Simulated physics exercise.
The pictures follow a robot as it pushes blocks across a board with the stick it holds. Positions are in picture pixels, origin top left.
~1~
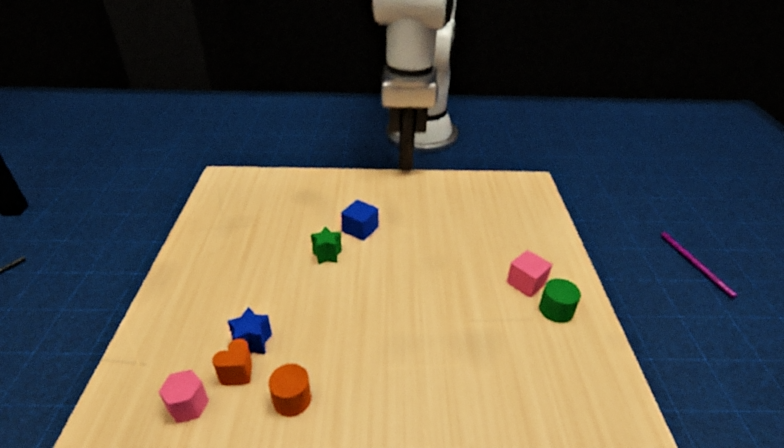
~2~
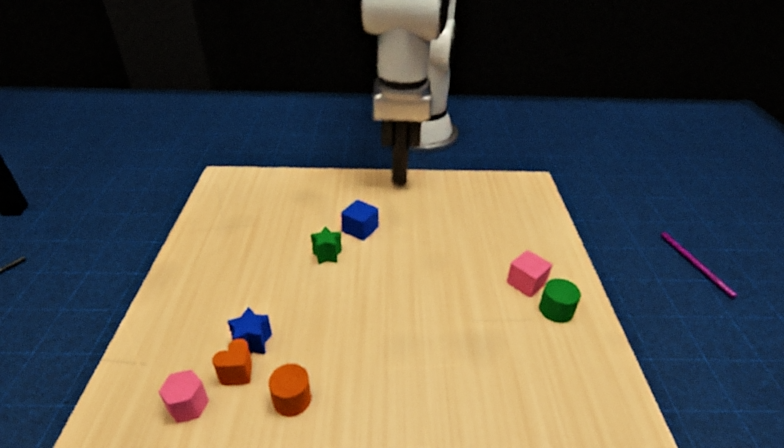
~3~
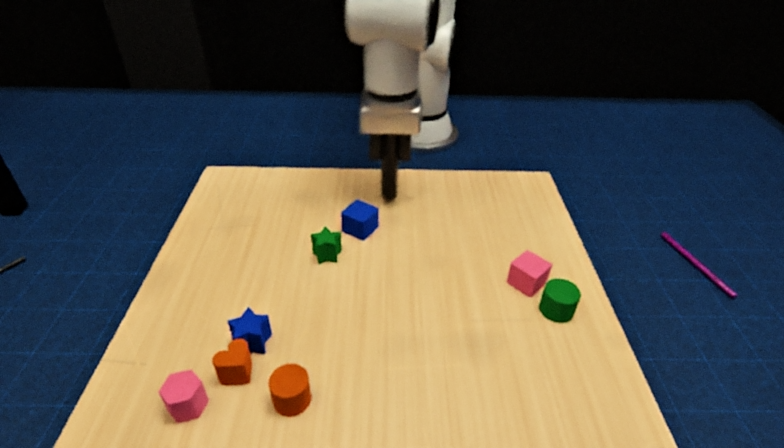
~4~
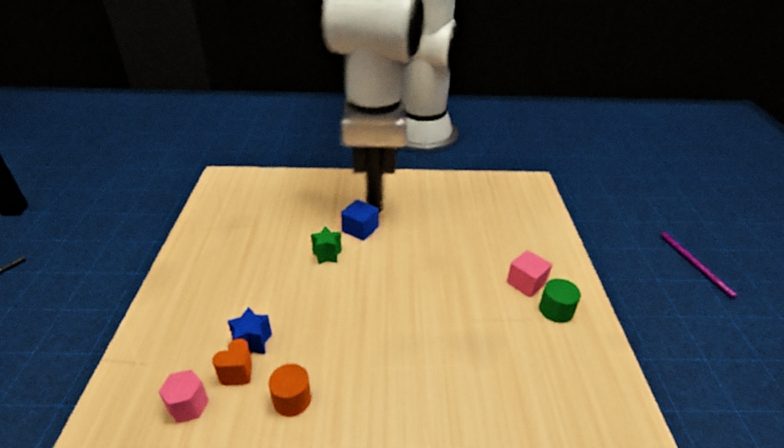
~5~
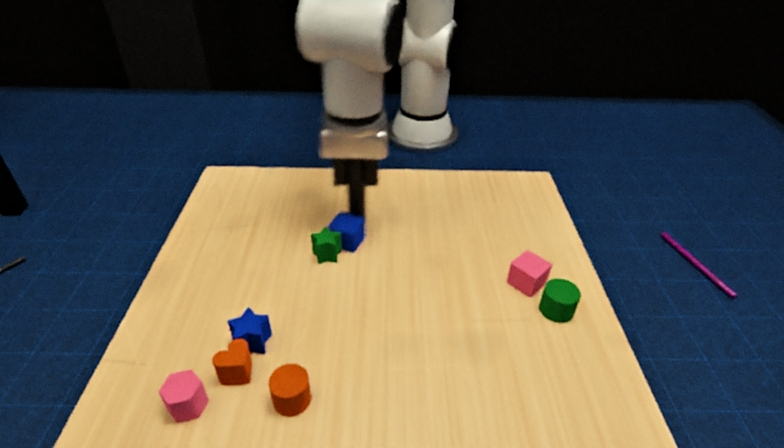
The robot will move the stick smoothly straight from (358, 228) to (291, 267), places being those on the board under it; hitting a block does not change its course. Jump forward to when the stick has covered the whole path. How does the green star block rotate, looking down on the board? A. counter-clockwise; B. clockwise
A (counter-clockwise)
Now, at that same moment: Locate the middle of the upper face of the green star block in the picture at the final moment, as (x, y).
The centre of its top face lies at (300, 283).
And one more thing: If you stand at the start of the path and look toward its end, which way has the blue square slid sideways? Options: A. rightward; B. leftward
B
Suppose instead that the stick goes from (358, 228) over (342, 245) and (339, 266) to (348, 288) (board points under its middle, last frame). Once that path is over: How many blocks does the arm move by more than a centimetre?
My answer is two.
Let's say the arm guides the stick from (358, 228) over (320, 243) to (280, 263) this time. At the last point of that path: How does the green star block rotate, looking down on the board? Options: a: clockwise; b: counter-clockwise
I'll go with b - counter-clockwise.
The first path, step by step. One third of the way, stick at (336, 234); green star block at (310, 254), turned 15° anticlockwise; blue square at (327, 237), turned 15° anticlockwise.
Two thirds of the way, stick at (313, 247); green star block at (300, 272), turned 35° anticlockwise; blue square at (310, 251), turned 35° anticlockwise.
At the end, stick at (290, 261); green star block at (300, 283), turned 40° anticlockwise; blue square at (304, 260), turned 60° anticlockwise.
